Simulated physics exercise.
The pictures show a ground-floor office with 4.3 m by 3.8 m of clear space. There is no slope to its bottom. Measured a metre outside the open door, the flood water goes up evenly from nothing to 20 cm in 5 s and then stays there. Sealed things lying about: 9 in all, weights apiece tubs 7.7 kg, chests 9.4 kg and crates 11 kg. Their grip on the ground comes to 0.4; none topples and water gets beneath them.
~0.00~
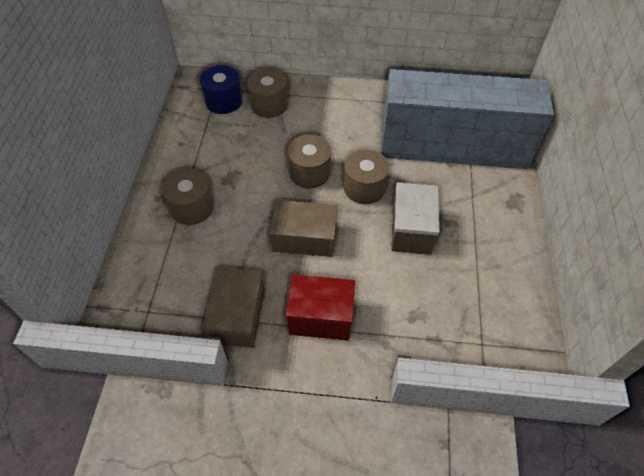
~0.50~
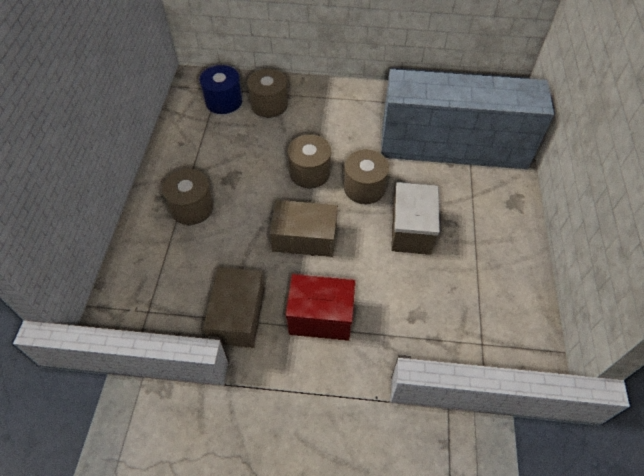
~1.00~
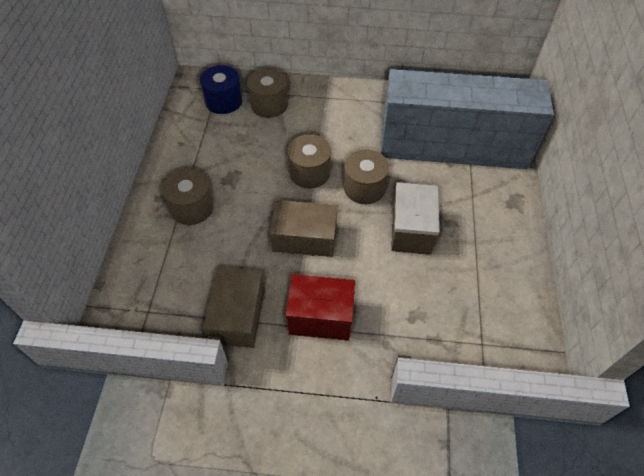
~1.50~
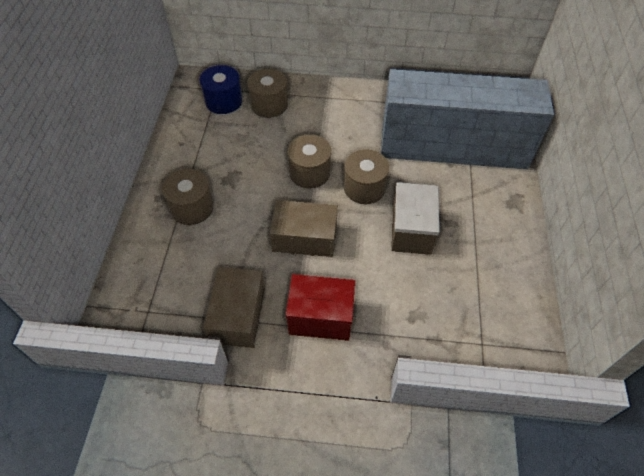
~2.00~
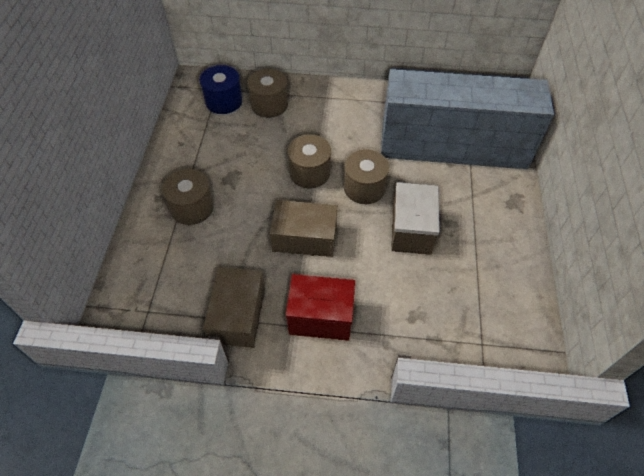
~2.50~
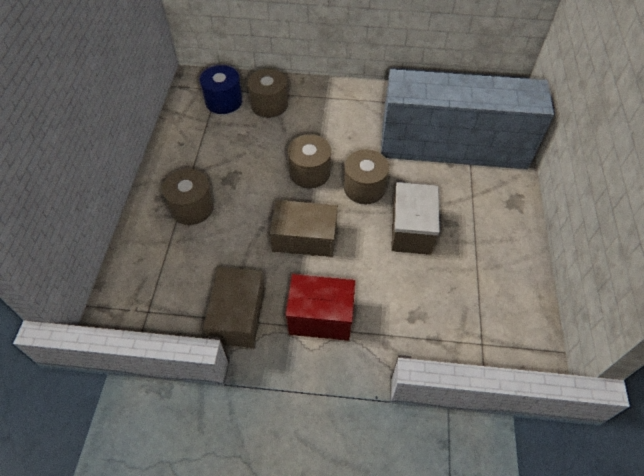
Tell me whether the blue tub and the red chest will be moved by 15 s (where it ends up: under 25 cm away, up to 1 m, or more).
Outcome: The blue tub is slightly displaced, the red chest is far from its start.
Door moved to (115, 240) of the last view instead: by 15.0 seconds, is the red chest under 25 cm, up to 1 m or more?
The red chest drifts well away.
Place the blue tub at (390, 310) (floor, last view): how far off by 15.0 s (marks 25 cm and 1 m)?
Well, it gets shoved far.
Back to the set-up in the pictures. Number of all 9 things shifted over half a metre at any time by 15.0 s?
The answer here is 9.
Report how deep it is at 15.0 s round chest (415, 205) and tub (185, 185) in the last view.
Some 13 cm at the first, some 10 cm at the second.
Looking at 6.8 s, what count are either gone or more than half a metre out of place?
By that time the total stands at 5.
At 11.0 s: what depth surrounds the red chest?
Close to 7 centimetres.
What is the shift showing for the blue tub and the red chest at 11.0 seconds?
50 and 120 cm or so by then.
After 3.5 s the blue tub is near (219, 78), 0.0 m from its start, aground; the red chest is near (327, 263), 0.3 m from its start, aground; 0 afloat.
After 6.8 s the blue tub is near (213, 68), 0.2 m from its start, aground; the red chest is near (447, 155), 2.0 m from its start, afloat; 3 afloat.
After 11.0 s the blue tub is near (180, 63), 0.5 m from its start, afloat; the red chest is near (462, 284), 1.2 m from its start, afloat; 9 afloat.
After 15.0 s the blue tub is near (181, 101), 0.6 m from its start, afloat; the red chest is near (511, 172), 2.3 m from its start, afloat; 9 afloat.
